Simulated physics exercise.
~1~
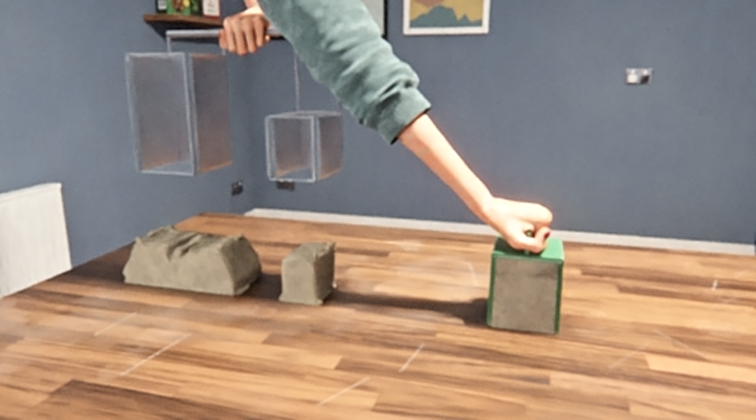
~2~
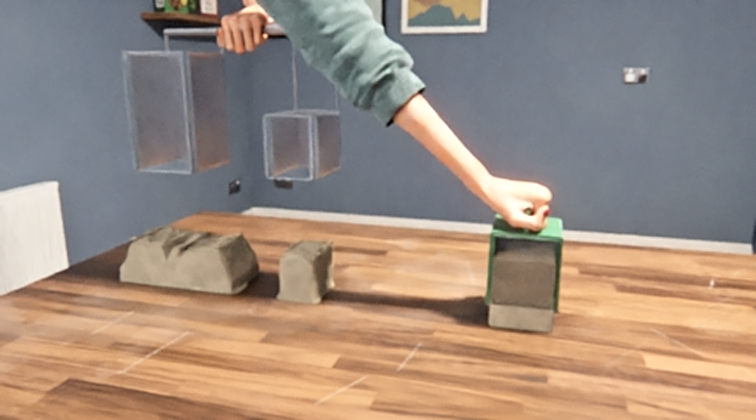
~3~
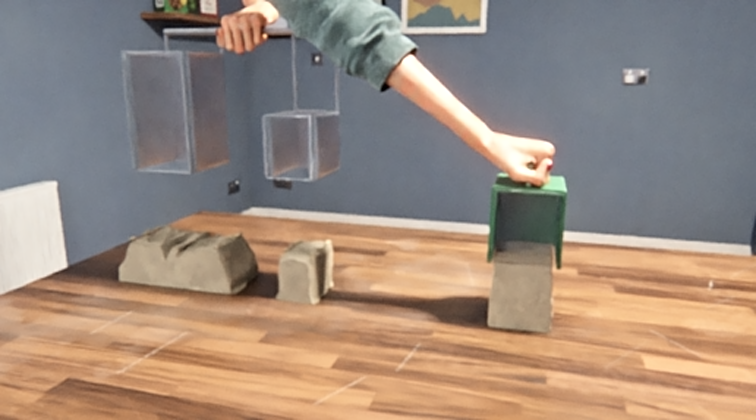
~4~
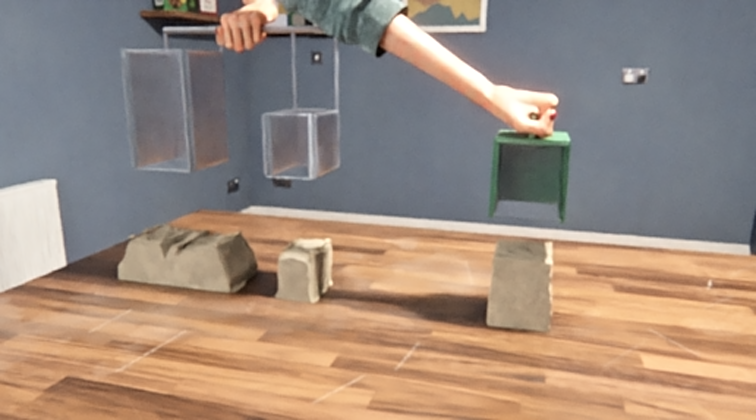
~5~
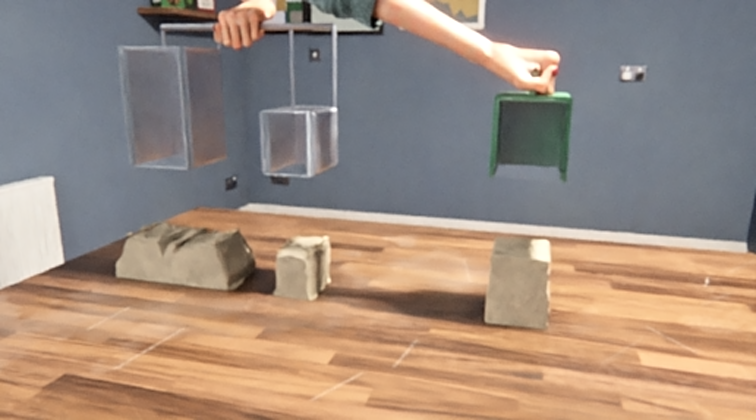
In a blue-walled room with a wooden floor, a fist grips the top of a green tin that covers a grey-brown block on the right. Two rougher blocks of the same material sit to the left, beneath clear boxes hanging near another hand. The arm in the green sleeve draws the tin straight up, and the block's lower part appears beneath it. The tin keeps rising smoothly until it clears the block. Finally the tin hangs well above, while the block stands nearly as tall as the tin is deep, its shape largely intact.
